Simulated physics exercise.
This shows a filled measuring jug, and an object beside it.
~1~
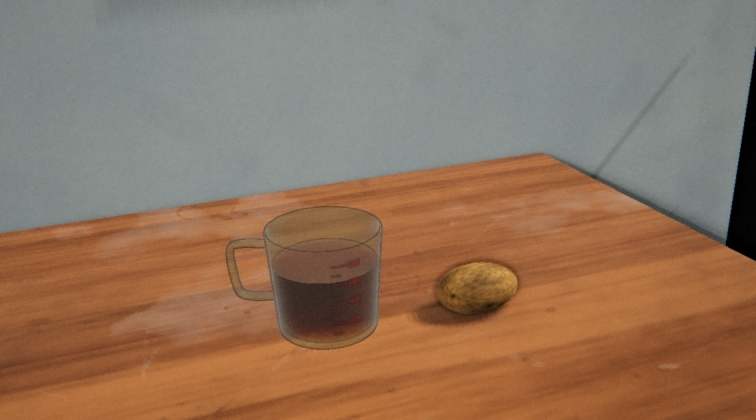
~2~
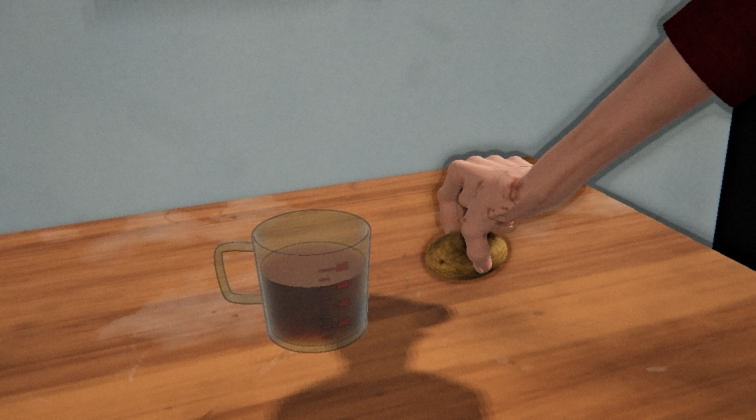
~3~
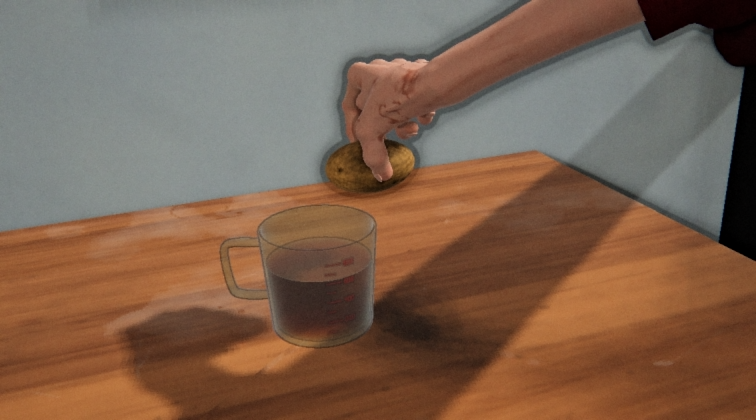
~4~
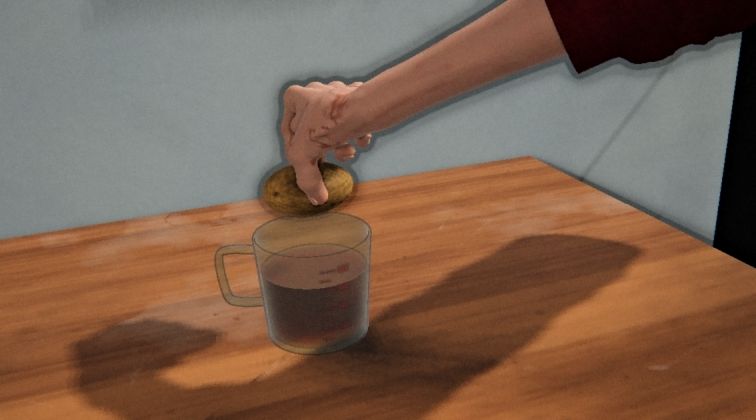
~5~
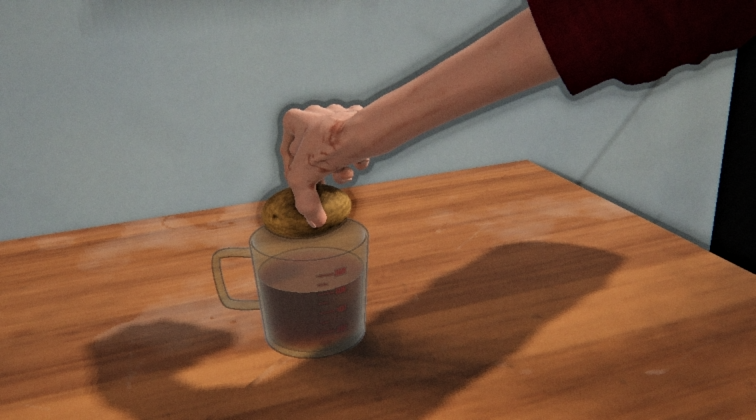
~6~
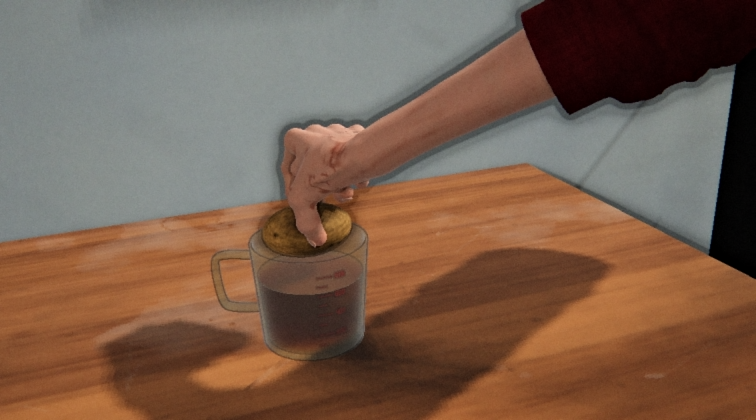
The video shows a glass measuring jug of dark liquid and a potato to its right on a wooden table. A hand picks up the potato, carries it left above the jug and lowers it to the rim.
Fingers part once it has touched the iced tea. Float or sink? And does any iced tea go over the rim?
Well, it does not stay up, and as for the measuring jug, it manages without spilling.
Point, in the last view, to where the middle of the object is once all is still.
About (313, 307).
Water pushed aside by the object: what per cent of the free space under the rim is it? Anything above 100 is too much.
Around 40 %.
Next, the potato enters the iced tea; the measuring jug is about three quarters full.
After that, the potato goes on down; the measuring jug is about three quarters full.
Finally, the potato has sunk; the measuring jug is about three quarters full; the top is dry.
